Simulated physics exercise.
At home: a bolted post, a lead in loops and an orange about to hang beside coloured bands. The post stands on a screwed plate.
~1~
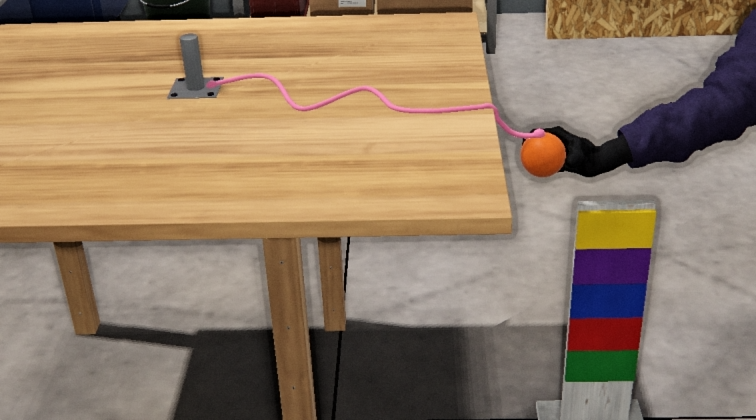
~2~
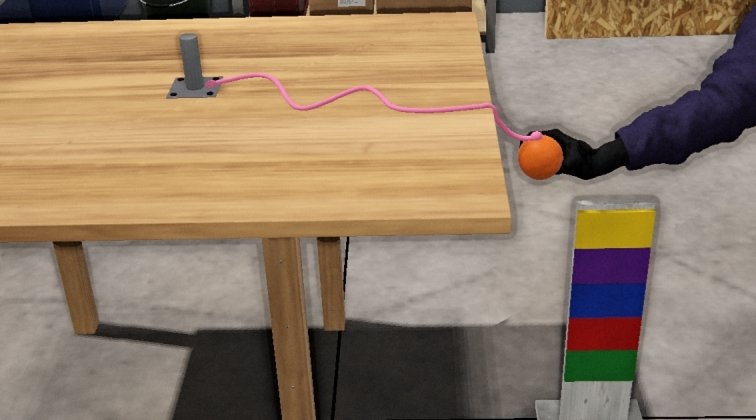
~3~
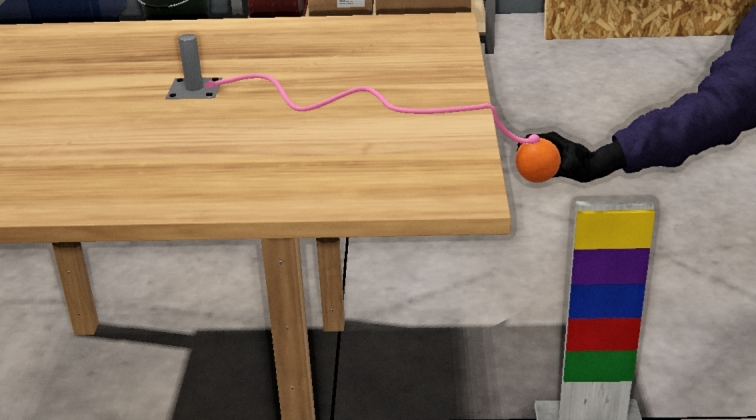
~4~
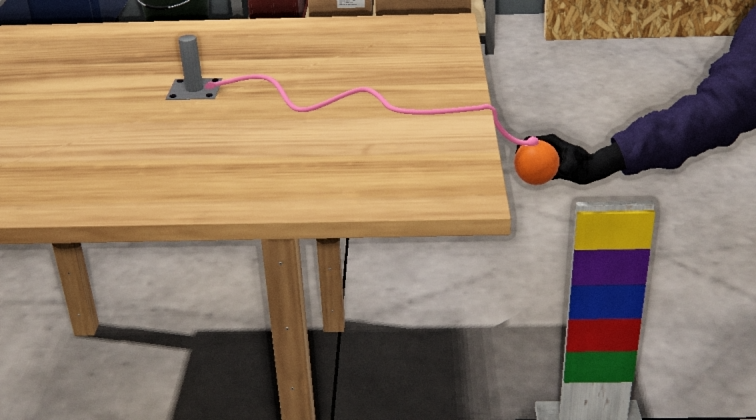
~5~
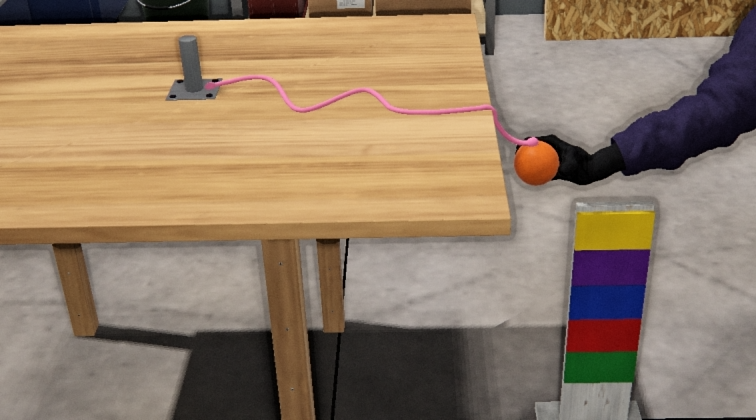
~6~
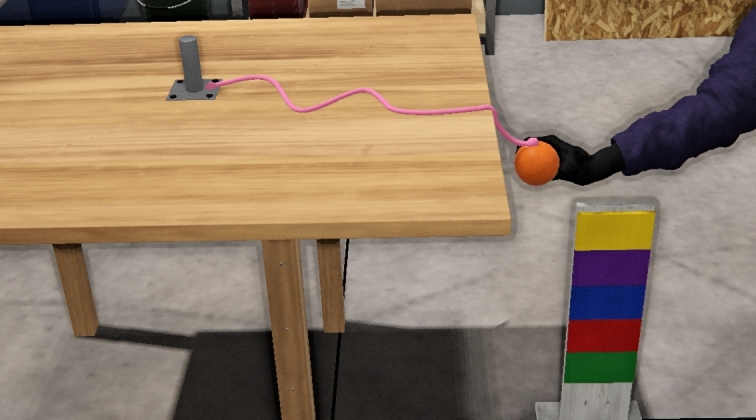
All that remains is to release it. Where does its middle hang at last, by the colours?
Its middle rests at the purple band.
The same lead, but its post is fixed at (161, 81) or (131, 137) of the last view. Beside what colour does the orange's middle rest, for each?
It would be yellow; yellow.
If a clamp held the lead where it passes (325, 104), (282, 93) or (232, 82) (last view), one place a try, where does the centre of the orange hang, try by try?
Try by try, around (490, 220), (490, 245) and (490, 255).
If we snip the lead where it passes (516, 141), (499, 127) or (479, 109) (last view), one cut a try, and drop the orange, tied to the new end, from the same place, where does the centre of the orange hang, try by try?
Try by try, around (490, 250), (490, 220) and (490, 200).
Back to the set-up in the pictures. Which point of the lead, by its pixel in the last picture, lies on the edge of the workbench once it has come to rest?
Near (395, 110).
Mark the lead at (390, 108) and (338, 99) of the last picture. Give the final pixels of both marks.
Near (484, 105) and (400, 100).
Early on, orange near (527, 261); level with purple.
Midway, orange near (462, 262); level with purple.
Near the end, orange near (498, 266); level with purple.
Finally, orange near (491, 266); level with purple. The purple one.
